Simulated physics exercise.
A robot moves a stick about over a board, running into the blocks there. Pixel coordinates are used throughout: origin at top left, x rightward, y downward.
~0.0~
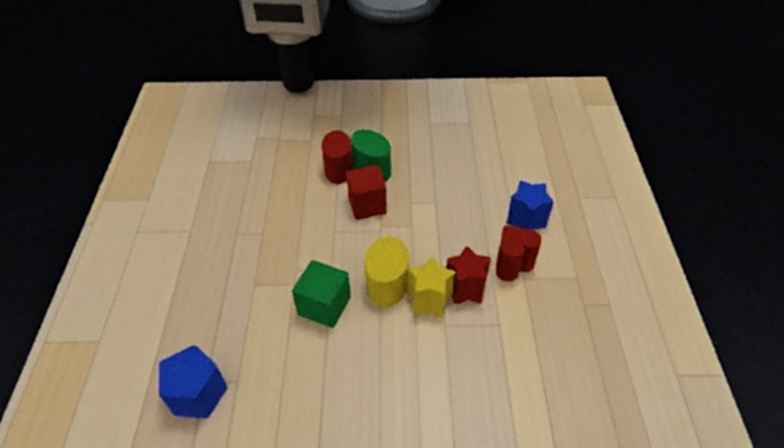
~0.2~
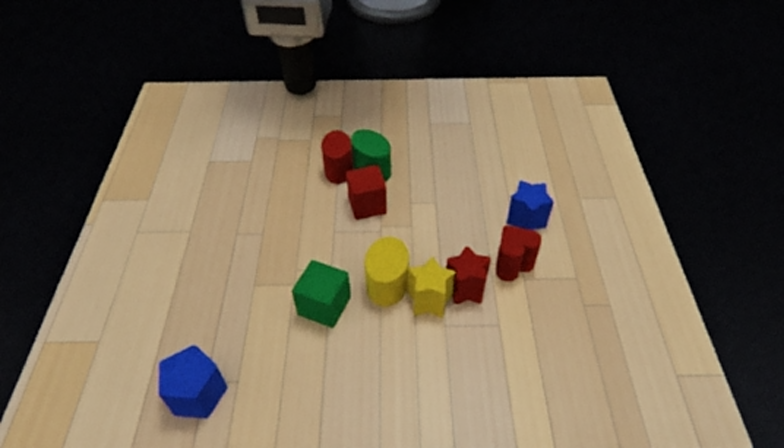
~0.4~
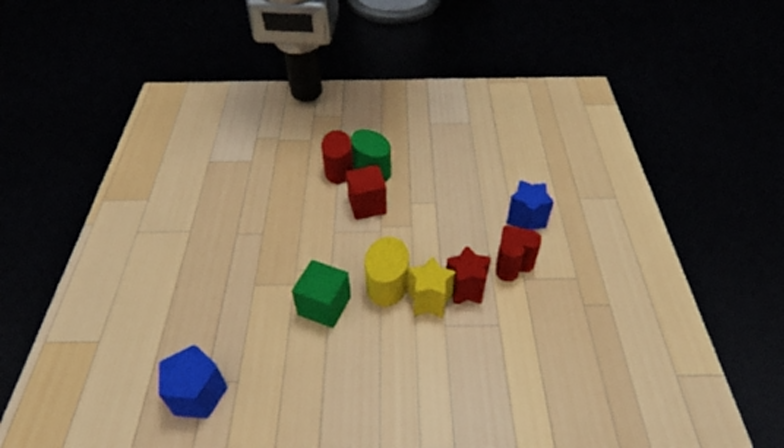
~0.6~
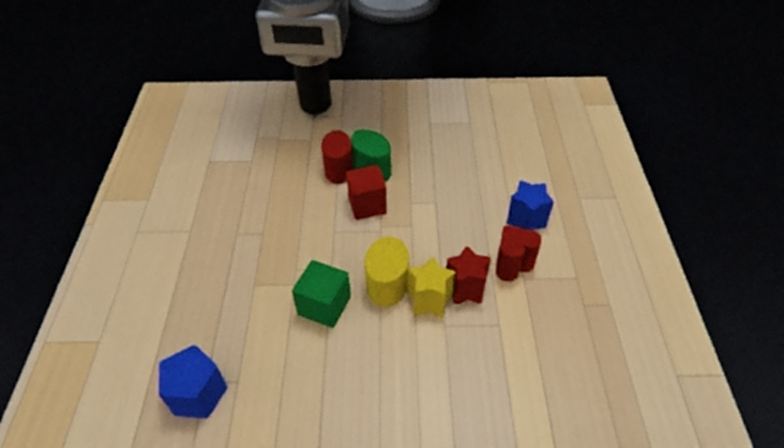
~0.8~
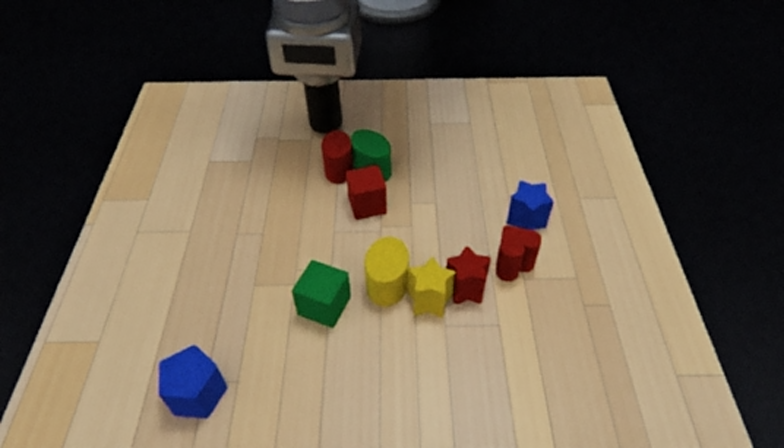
A robot's dark stick moved slowly down and slightly right from the top edge of a wooden board, nearing the red and green rounded blocks, while all the scattered colored blocks stayed still.
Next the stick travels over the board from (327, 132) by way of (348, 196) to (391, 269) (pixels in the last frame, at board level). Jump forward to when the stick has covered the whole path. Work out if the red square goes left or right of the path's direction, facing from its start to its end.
It's pushed left.
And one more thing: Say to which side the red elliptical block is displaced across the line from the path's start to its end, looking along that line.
To the path's right.
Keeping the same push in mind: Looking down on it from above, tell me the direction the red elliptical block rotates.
Answer: With the clock.
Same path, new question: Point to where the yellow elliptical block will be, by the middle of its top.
Just about (388, 283).
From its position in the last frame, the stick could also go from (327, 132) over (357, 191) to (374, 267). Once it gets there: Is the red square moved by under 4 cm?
That would be a no.
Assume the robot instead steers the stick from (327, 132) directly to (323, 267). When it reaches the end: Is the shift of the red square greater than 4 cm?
Going by the path, no.
The first path, step by step. One third of the way, stick at (337, 166); red elliptical block at (339, 174), turned 20° clockwise; red square at (368, 185), turned 40° anticlockwise.
Two thirds of the way, stick at (361, 211); red elliptical block at (330, 210); red square at (395, 212), turned 80° anticlockwise.
At the end, stick at (391, 262); red elliptical block at (329, 212), turned 135° clockwise; red square at (428, 232), turned 175° anticlockwise; yellow elliptical block at (388, 283), turned 30° clockwise; yellow star-shaped block at (438, 282), turned 35° anticlockwise.
